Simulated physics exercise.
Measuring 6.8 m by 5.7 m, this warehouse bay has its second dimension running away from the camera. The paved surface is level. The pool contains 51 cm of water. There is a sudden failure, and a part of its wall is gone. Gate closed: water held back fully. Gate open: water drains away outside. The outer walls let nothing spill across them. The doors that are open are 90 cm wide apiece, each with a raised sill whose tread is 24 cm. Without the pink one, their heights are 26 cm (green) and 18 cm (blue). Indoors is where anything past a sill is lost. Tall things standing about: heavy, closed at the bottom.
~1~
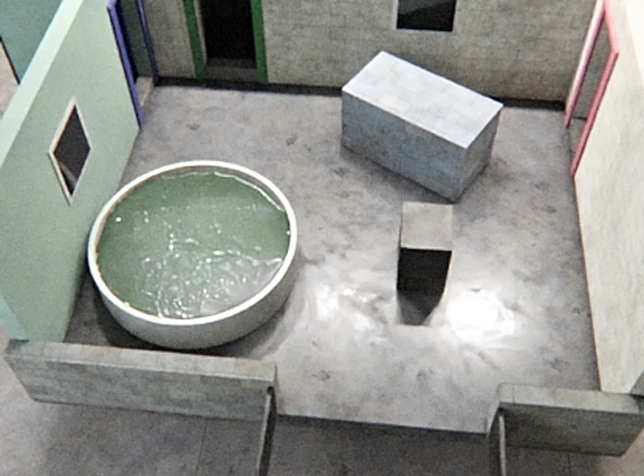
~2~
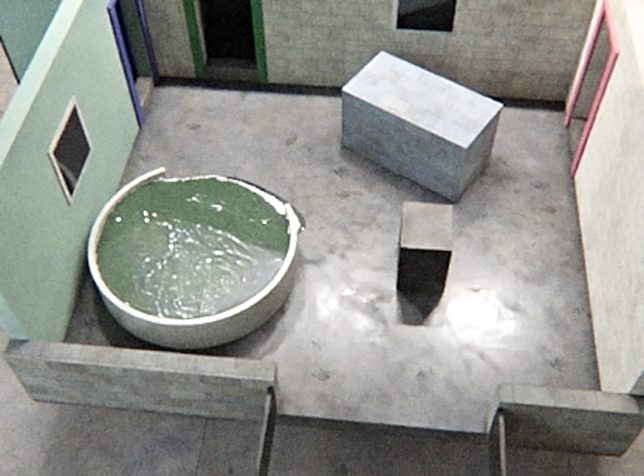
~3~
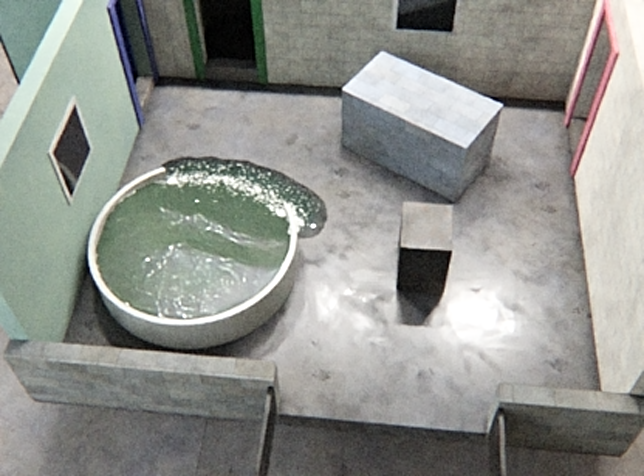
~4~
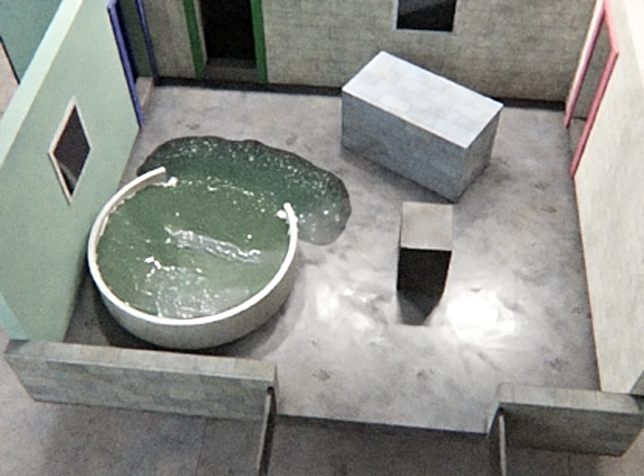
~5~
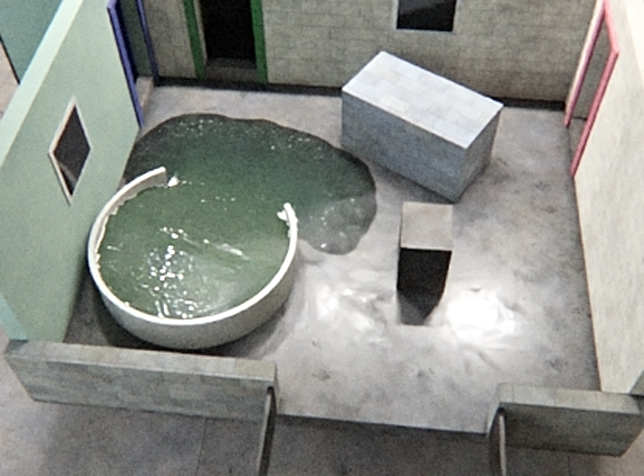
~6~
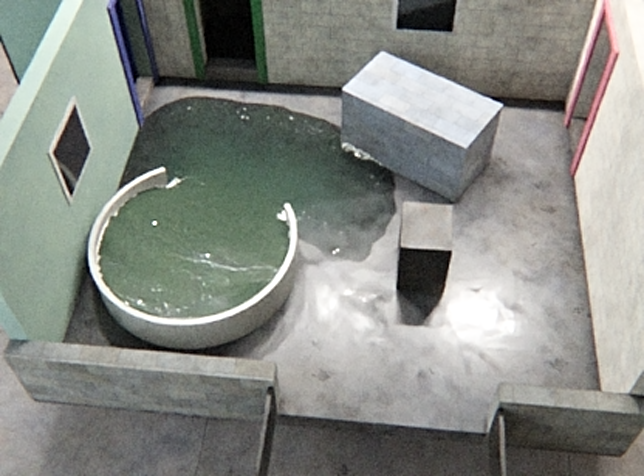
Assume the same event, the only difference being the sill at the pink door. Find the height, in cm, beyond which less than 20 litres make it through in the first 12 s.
I would say 11 cm.
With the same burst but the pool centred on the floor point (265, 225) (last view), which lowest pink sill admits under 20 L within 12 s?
At least some 12.5 centimetres tall.
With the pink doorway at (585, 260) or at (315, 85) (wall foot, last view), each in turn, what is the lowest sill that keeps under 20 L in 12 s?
7.0 and 24 cm.
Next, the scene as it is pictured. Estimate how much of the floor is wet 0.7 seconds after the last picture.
The wet part is about 35 per cent.
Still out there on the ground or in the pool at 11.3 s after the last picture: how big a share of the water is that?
Remaining share: Around 88 %.
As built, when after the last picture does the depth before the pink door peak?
Near 2.8 seconds.
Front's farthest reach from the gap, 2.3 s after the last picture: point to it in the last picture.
The farthest wet point sits near (558, 105).
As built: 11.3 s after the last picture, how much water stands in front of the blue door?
It stands about 6.0 centimetres deep.
Then, 0.7 s after the last picture water covers 35 % of the floor, deepest (26 cm) near (157, 80); it has not reached the pink door.
Then, 2.3 s after the last picture water covers 50 % of the floor, deepest (28 cm) near (370, 93); it has not reached the pink door.
Then, 11.3 s after the last picture water covers 100 % of the floor, deepest (10 cm) near (573, 235); 7 cm at the pink door, 0 litres in over its 23 cm sill.
At the pink door as built, the water peaked near 17 cm, 2.9 s after the last picture.
Run again over the same 12 s with other heights there, 39 litres in over 9 cm, 11 litres over 12.5 cm. The limit of 20 litres is kept from about 11 cm up.
